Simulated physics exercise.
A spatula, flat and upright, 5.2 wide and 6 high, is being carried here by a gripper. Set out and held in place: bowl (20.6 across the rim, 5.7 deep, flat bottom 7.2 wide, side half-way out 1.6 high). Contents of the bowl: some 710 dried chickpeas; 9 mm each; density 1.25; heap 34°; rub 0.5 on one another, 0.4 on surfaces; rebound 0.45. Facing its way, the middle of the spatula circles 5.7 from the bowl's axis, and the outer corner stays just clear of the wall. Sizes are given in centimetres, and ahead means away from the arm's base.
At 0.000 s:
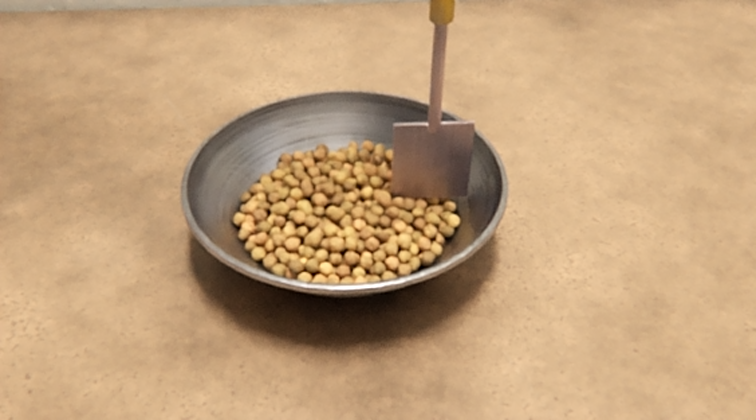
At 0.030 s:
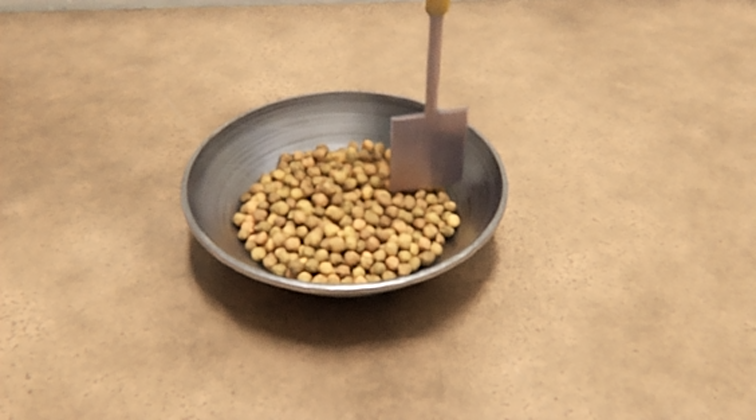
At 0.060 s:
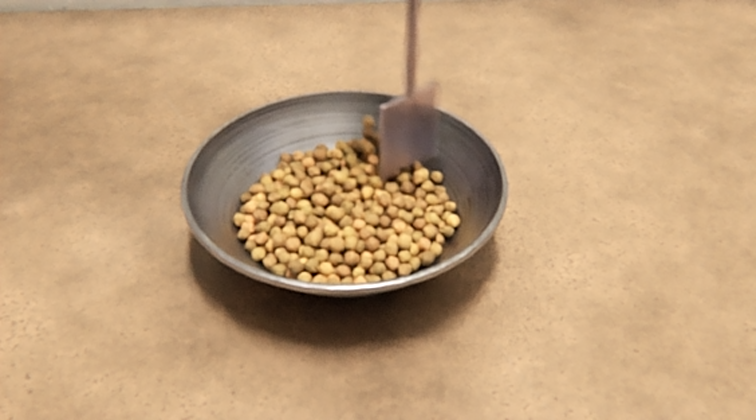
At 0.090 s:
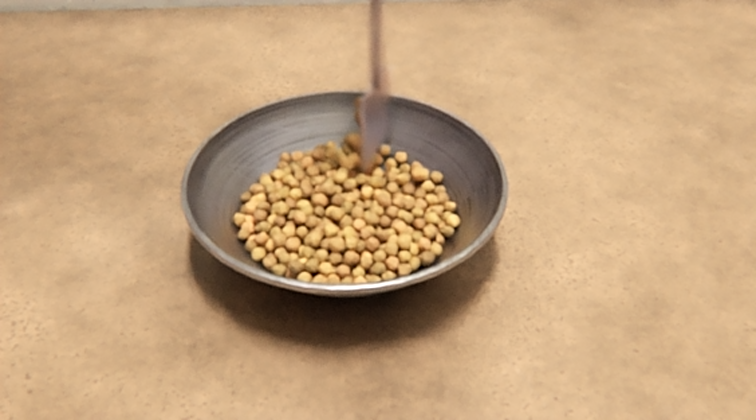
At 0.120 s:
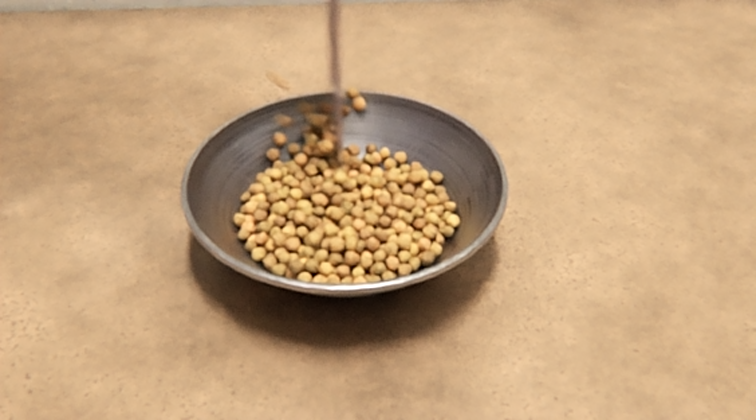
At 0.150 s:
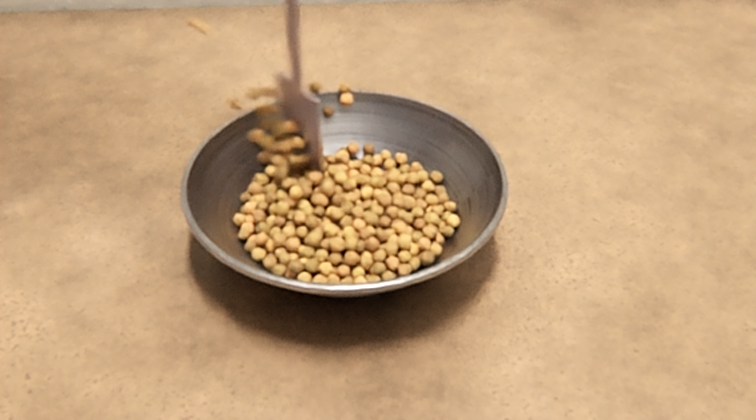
Spatula sweeping leftward along the back of a metal bowl of dried chickpeas, turning edge-on and flinging some up at the rim.
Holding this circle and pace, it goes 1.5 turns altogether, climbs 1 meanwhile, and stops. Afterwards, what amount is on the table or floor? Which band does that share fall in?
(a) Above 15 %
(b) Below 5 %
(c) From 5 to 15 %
c.
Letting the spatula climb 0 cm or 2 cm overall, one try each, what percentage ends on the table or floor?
Close to 15 percent and close to 0 percent.
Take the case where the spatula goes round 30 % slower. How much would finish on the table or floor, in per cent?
That would be some 0 percent.
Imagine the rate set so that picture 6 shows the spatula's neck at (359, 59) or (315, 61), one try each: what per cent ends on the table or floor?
Near 0 in a hundred for the first and near 5 in a hundred for the second.
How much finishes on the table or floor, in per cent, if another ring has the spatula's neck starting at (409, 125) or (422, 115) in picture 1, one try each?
Close to 30 and 30 in a hundred.
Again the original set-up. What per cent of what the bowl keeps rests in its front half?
50 %.
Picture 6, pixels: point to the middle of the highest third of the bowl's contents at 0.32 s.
Centre estimate: Approx. (354, 220) px.
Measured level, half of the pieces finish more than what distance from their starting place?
Around 0 cm.
After 0.32 s, 282° round, highest piece 16 above the table; 676 in the bowl, 15 on the table or floor, 18 in flight or on the tool.
After 0.49 s, 81° round, highest piece 7 above the table; 655 in the bowl, 43 on the table or floor, 11 in flight or on the tool.
After 0.78 s, 180° round, highest piece 4 above the table; 651 in the bowl, 58 on the table or floor.
After 1.48 s, 180° round, highest piece 4 above the table; 651 in the bowl, 58 on the table or floor.
In the end, 651 in the bowl, 58 on the table or floor. That is 8 % on the table or floor.
